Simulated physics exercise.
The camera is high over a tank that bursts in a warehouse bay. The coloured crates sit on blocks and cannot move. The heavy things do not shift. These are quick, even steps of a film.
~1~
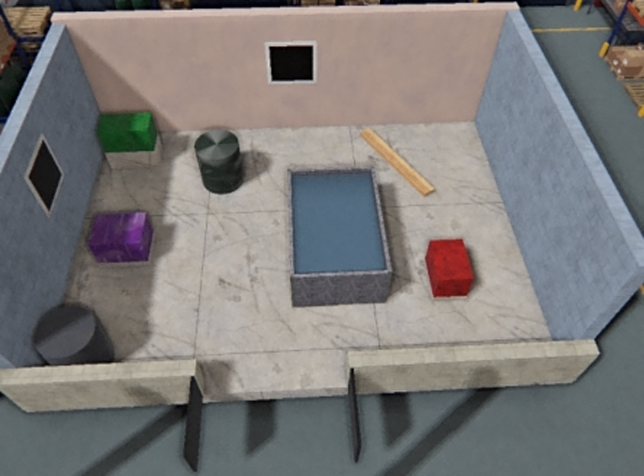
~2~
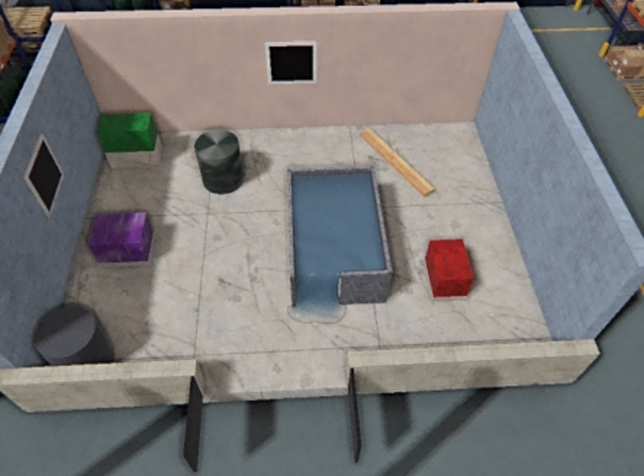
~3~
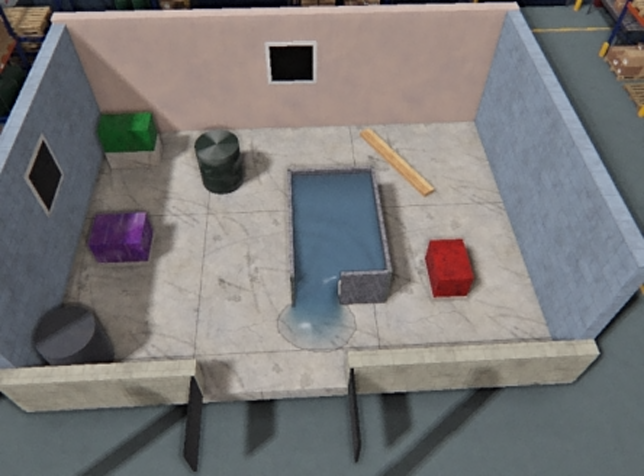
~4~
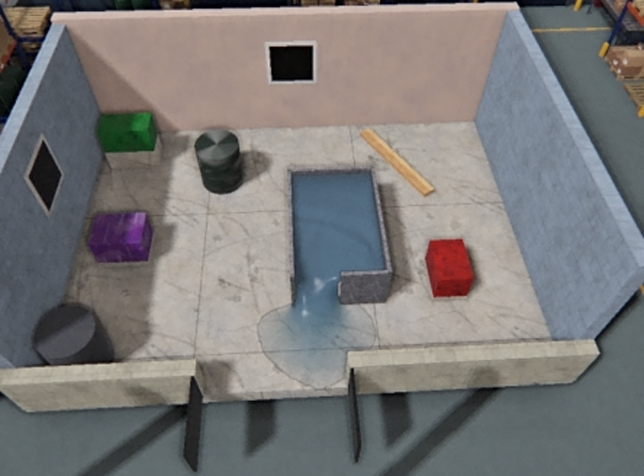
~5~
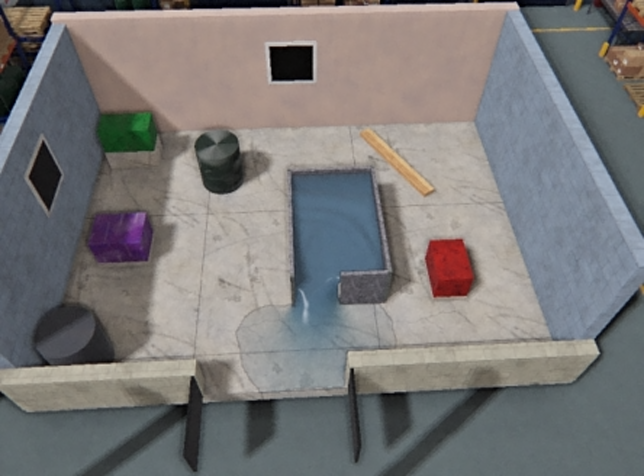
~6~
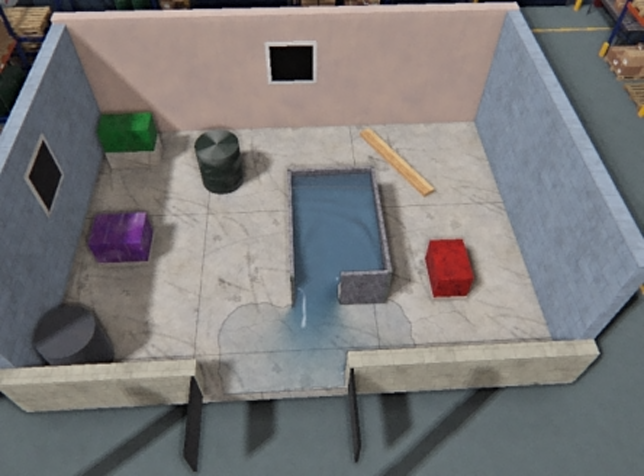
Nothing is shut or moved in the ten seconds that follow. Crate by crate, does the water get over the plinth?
One by one: The red crate stays dry; the purple crate stays dry; the green crate stays dry.
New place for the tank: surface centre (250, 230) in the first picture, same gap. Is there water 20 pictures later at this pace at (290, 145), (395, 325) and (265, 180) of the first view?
One after the other: Not flooded, clear, free of water.
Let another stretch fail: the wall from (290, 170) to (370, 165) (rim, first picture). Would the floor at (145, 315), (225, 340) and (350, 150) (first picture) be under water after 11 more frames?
As listed: Clear, dry, covered.
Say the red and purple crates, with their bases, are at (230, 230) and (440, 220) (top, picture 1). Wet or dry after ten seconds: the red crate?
In short: The red one keeps dry.
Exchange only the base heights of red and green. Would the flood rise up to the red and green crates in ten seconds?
In short: The red one is safe; the green one remains dry.
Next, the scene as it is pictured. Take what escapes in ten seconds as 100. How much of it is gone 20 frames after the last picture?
Roughly 60 per cent.
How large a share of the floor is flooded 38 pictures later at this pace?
I make it 40 per cent.
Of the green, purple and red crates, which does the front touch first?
The red-painted one.
A moment on, water covers 10 % of the floor; the red crate water round its plinth, the purple crate not reached, the green crate not reached.
Next, water covers 20 % of the floor; the red crate water round its plinth, the purple crate not reached, the green crate not reached.
Then, water covers 25 % of the floor; the red crate water round its plinth, the purple crate not reached, the green crate not reached.
Later, water covers 40 % of the floor; the red crate water round its plinth, the purple crate water round its plinth, the green crate not reached.
In the end, water covers 50 % of the floor; the red crate stayed above the water, the purple crate stayed above the water, the green crate stayed above the water.
